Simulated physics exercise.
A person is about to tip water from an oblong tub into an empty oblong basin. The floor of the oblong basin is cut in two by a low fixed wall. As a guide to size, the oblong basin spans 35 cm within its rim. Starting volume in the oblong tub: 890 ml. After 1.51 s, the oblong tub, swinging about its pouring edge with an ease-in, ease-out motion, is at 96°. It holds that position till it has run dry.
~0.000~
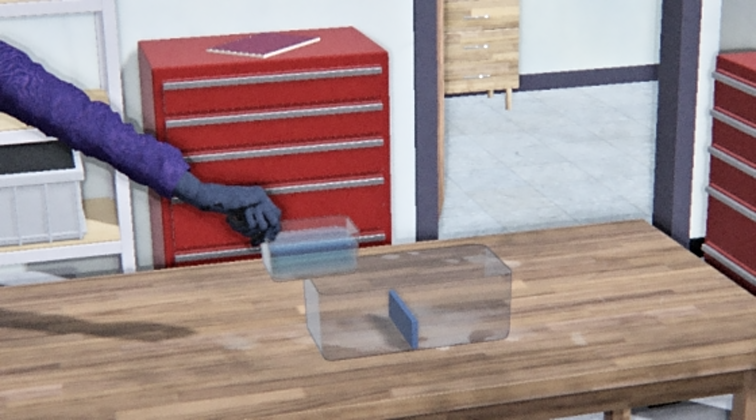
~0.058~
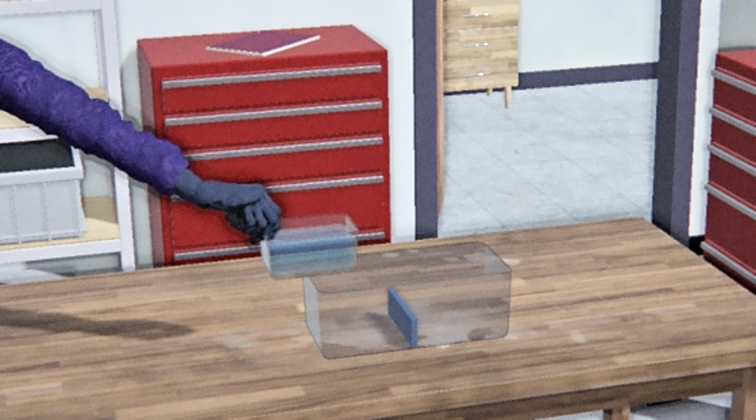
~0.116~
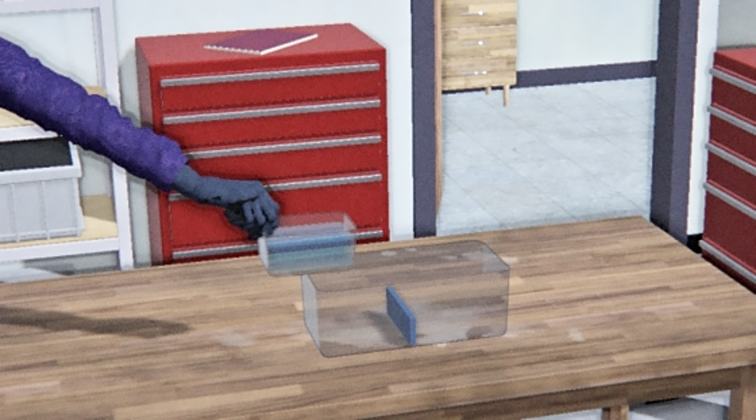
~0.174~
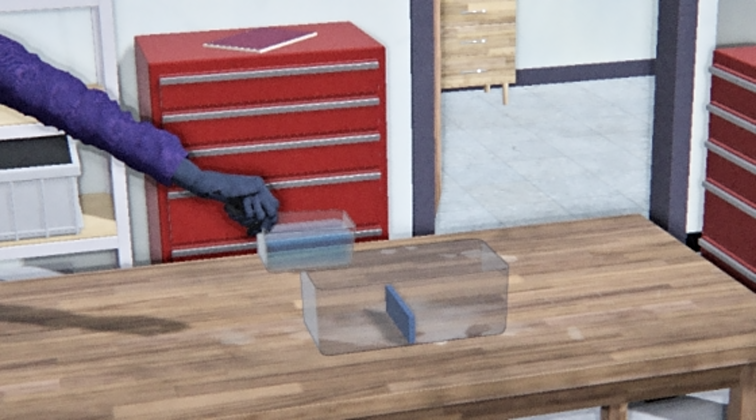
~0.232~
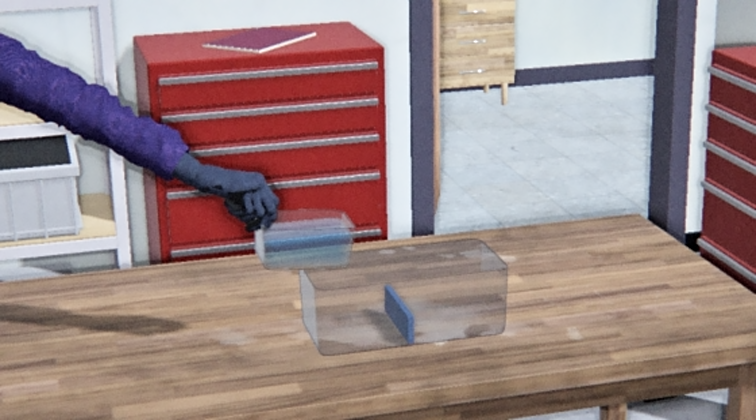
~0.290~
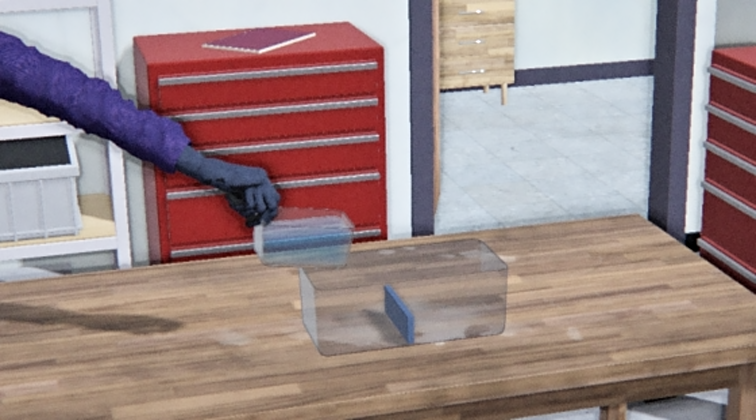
A gloved hand in a purple sleeve holding a clear oblong tub of bluish water and slightly tilting it above a wooden table.
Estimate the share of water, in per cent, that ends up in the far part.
About 62 per cent.
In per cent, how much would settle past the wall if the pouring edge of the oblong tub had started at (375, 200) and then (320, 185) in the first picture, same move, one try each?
Some 95 and 20 per cent, in that order.
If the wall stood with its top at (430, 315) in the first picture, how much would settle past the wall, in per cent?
Around 15 %, I'd say.
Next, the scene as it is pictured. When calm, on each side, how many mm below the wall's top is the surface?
Left 40 mm, right 34 mm.
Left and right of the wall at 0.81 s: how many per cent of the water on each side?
Near 10 on the left, 0 on the right.
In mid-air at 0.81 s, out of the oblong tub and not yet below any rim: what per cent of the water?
Some 24 per cent, I reckon.
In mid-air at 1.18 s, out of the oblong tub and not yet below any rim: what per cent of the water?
Some 10 % is up in the air.
By 0.81 s the tilt is 53° and 64 per cent is still to pour, 11 is left of the wall and 0 right of it.
By 1.18 s the tilt is 85° and 16 per cent is still to pour, 16 is left of the wall and 59 right of it.
By 1.58 s the tilt is 96° and 2 per cent is still to pour, 34 is left of the wall and 62 right of it.
By 2.01 s the tilt is 96° and 0 per cent is still to pour, 37 is left of the wall and 62 right of it.
At rest 37 per cent lies left of the wall, 62 right of it and 1 outside.
